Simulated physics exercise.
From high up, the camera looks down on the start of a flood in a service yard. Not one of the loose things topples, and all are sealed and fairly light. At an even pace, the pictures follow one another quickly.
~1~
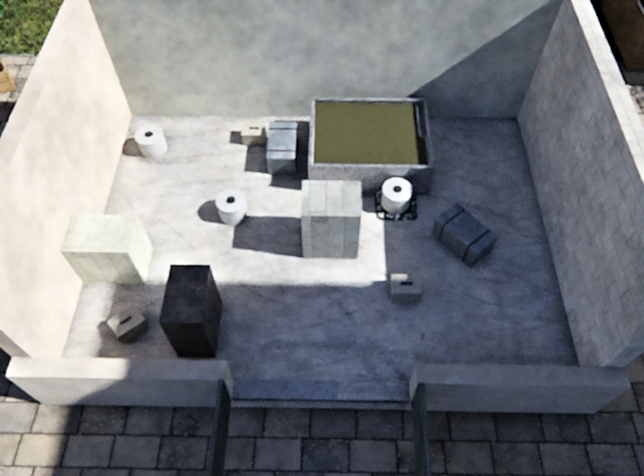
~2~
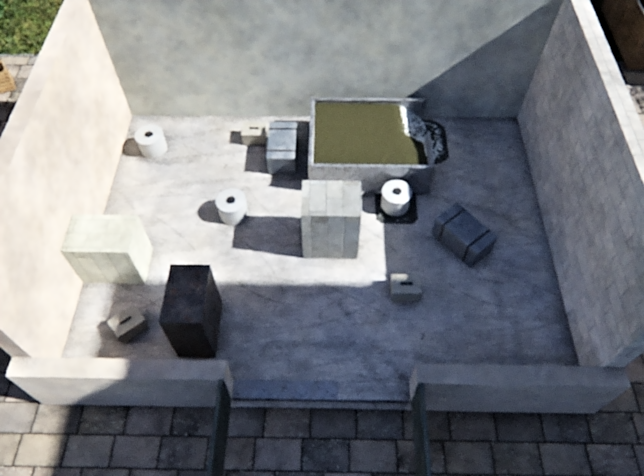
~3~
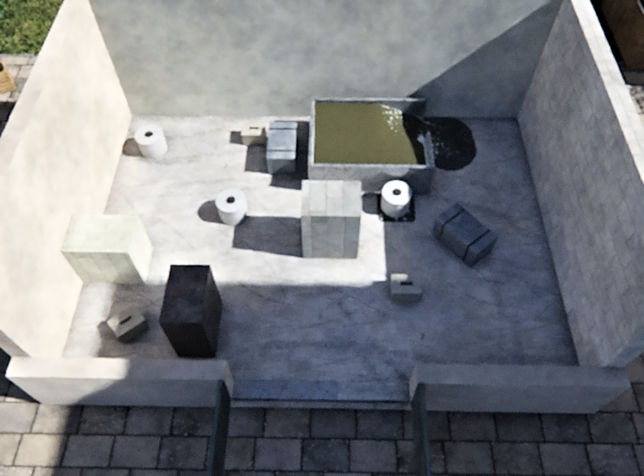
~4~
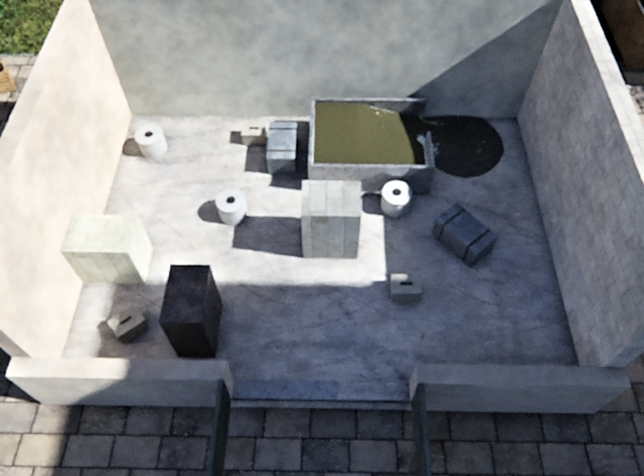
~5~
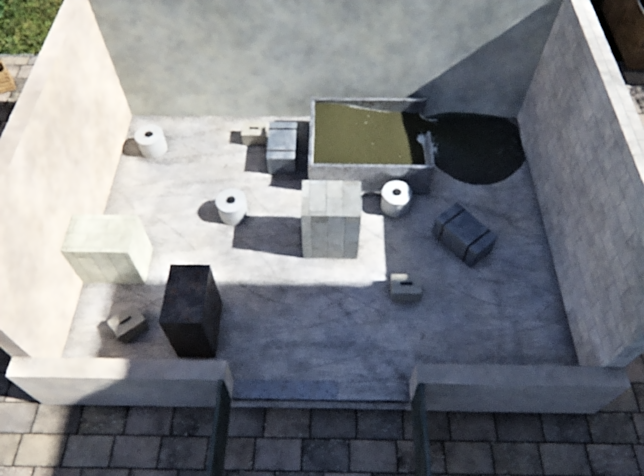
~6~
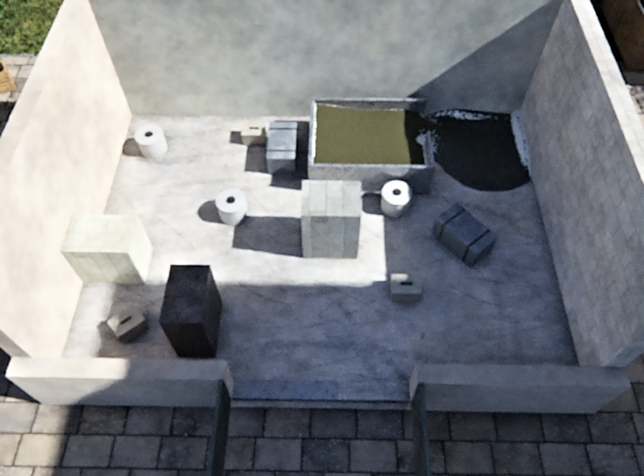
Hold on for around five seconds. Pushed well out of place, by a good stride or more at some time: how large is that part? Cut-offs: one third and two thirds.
Share shifted well: Low, below a third.
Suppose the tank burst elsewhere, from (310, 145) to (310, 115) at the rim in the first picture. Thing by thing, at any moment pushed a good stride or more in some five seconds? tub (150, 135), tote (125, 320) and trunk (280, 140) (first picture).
Listed in turn, ends up that far off, never travels that far, ends up that far off.
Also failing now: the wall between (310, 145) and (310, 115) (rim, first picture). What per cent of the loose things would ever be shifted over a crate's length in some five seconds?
Roughly 50 per cent.
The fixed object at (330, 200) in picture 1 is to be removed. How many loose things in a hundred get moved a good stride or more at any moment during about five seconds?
Roughly 10 per cent.
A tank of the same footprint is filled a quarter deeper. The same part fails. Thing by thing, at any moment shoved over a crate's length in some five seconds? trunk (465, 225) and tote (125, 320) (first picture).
The first comes out carried that far, the second not the full distance.
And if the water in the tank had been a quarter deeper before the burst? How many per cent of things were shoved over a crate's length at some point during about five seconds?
I reckon 10 per cent of the loose things.
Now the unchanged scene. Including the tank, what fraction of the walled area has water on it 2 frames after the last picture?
That works out to about 15 in a hundred.
A moment on, 0 of 8 are well off their spots; 0 afloat.
Next, 0 of 8 are well off their spots; 0 afloat.
Later, 0 of 8 are well off their spots; 0 afloat.
In the end, 1 of 8 are well off their spots, and 1 have been at some point; 0 afloat.
